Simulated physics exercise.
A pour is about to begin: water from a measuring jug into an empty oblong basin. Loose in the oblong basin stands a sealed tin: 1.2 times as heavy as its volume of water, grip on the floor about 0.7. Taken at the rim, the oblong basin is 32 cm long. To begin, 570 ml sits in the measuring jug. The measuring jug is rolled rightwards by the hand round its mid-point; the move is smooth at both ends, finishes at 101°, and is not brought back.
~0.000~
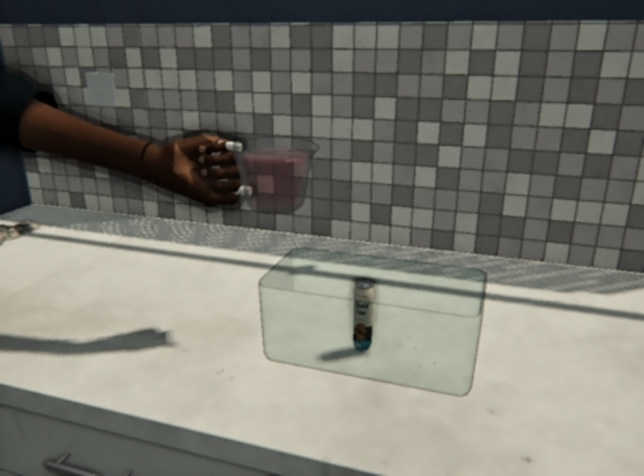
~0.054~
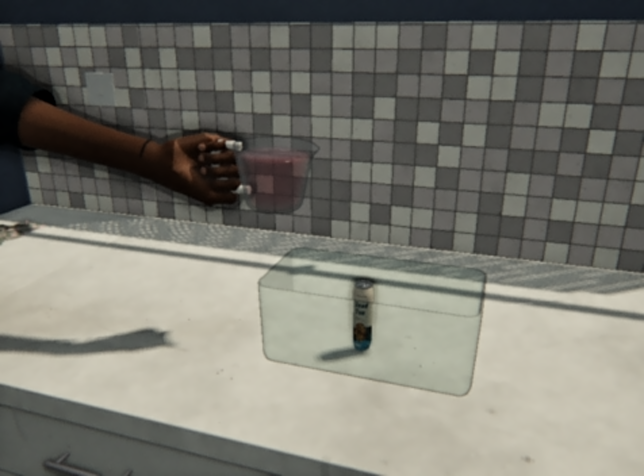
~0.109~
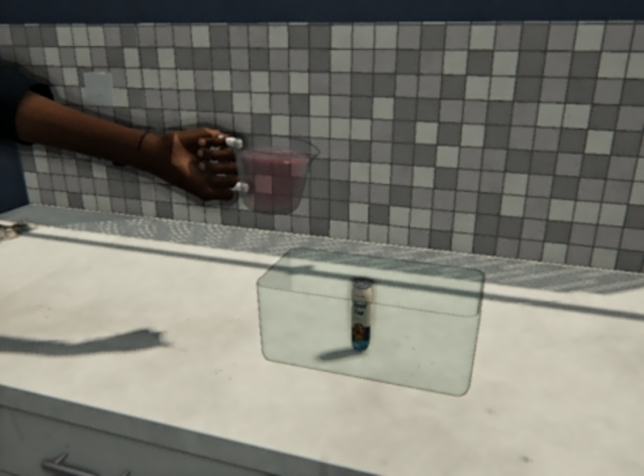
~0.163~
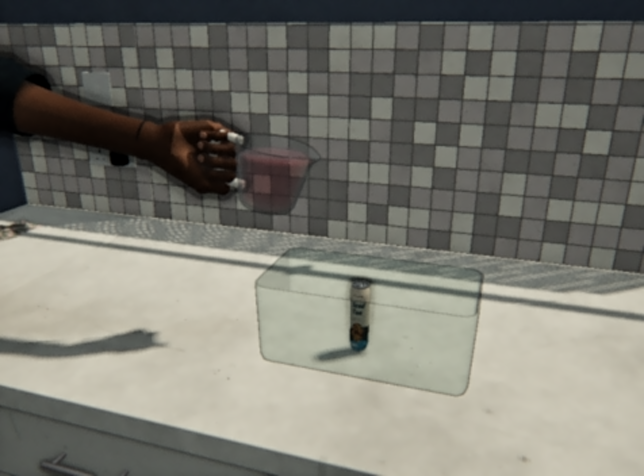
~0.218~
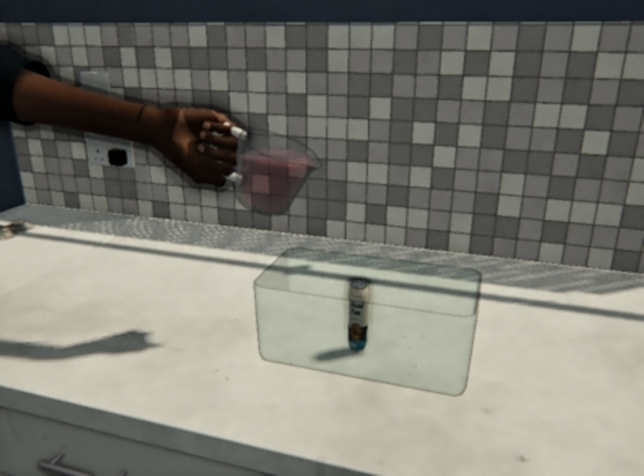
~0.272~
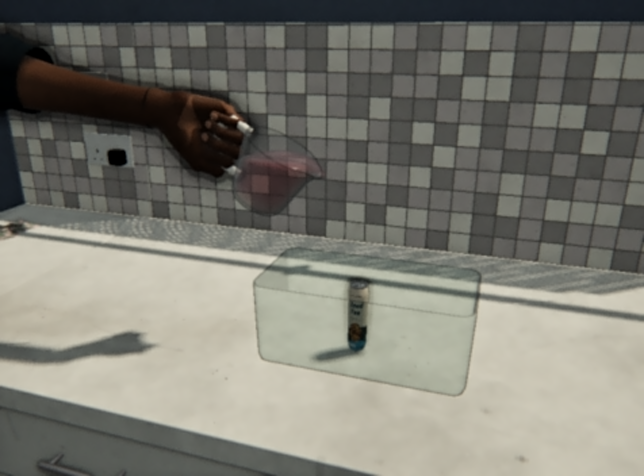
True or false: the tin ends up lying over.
True.
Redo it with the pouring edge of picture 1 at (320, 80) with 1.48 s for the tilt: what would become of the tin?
Then it stays on its base.
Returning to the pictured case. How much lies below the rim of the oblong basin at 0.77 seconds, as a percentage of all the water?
About 84 %.
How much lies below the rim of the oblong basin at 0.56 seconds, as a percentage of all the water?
Fraction in basin: Approx. 26%.
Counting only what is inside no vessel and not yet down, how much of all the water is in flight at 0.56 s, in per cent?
It comes to roughly 32 per cent.
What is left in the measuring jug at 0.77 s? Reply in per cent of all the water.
Near 6 percent, more or less.
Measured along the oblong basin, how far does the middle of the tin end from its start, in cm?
It finishes around 9.5 cm from where it began.
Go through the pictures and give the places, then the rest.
It leans 0°; its right rim is at (319, 148); the water meets the walls at (243, 151) and (311, 155); the oblong basin's rim runs from (276, 266) to (484, 294); the tin's top is at (364, 287), in the first frame.
It leans 1°; its right rim is at (319, 149); the water meets the walls at (243, 150) and (311, 156), in the second frame.
It leans 5°; its right rim is at (319, 153); the water meets the walls at (243, 150) and (310, 158), in the third frame.
It leans 12°; its right rim is at (320, 159); the water meets the walls at (244, 150) and (313, 159), in the fourth frame.
It leans 20°; its right rim is at (321, 167); the water meets the walls at (245, 153) and (318, 162), in the fifth frame.
It leans 30°; its right rim is at (322, 177); the water meets the walls at (245, 157) and (316, 168); 2 per cent is over the edge, in the sixth frame.
After 0.56 s the tilt is 87° and 43 per cent is still to pour; the tin stands where it began.
After 0.77 s the tilt is 101° and 6 per cent is still to pour; the tin stands 2 cm from where it began.
After 1.00 s the tilt is 101° and 0 per cent is still to pour; the tin leans 40°.
After 1.24 s the tilt is 101° and 0 per cent is still to pour; the tin lies on its side.
In the end the tin lies on its side.
